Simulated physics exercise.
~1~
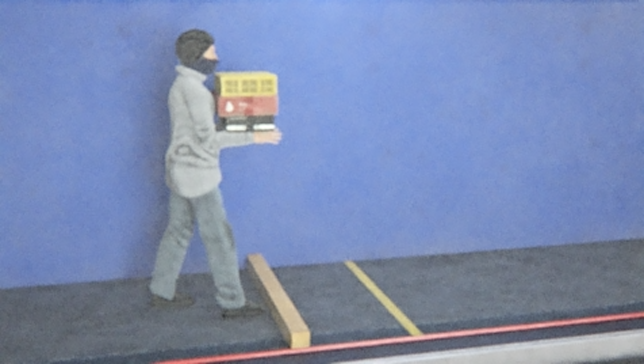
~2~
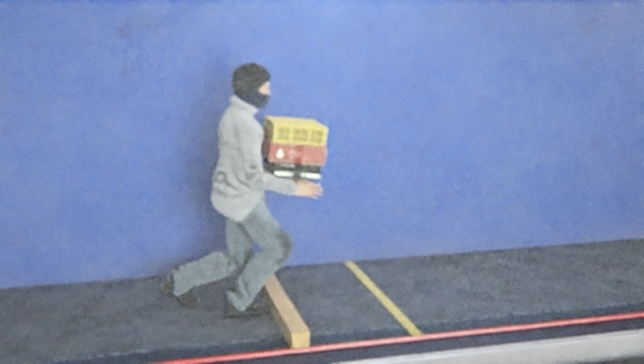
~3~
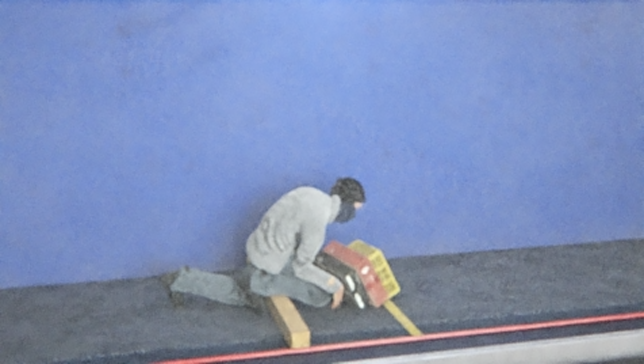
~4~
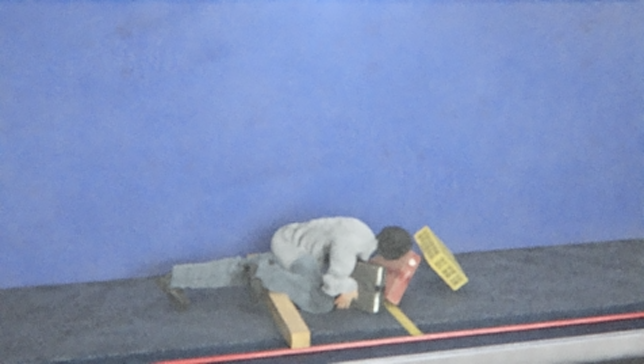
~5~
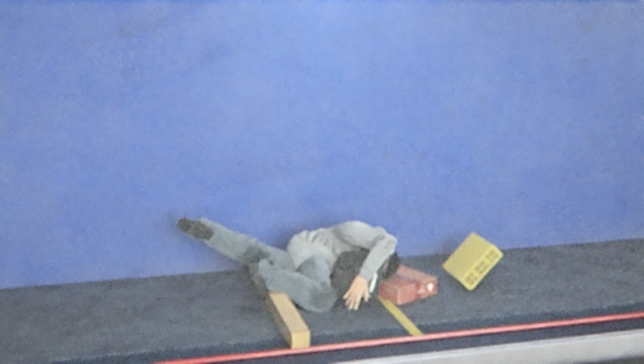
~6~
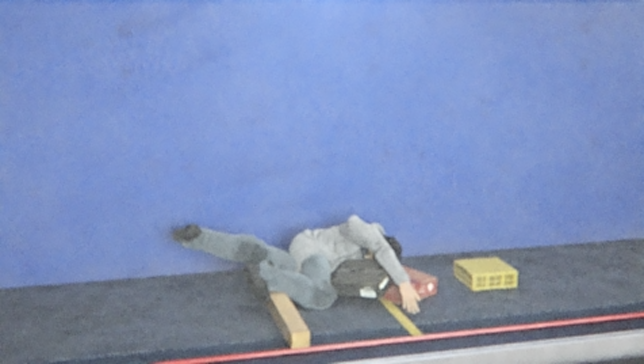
On a grey floor, a masked person falls over a beam, spilling the carried stack.
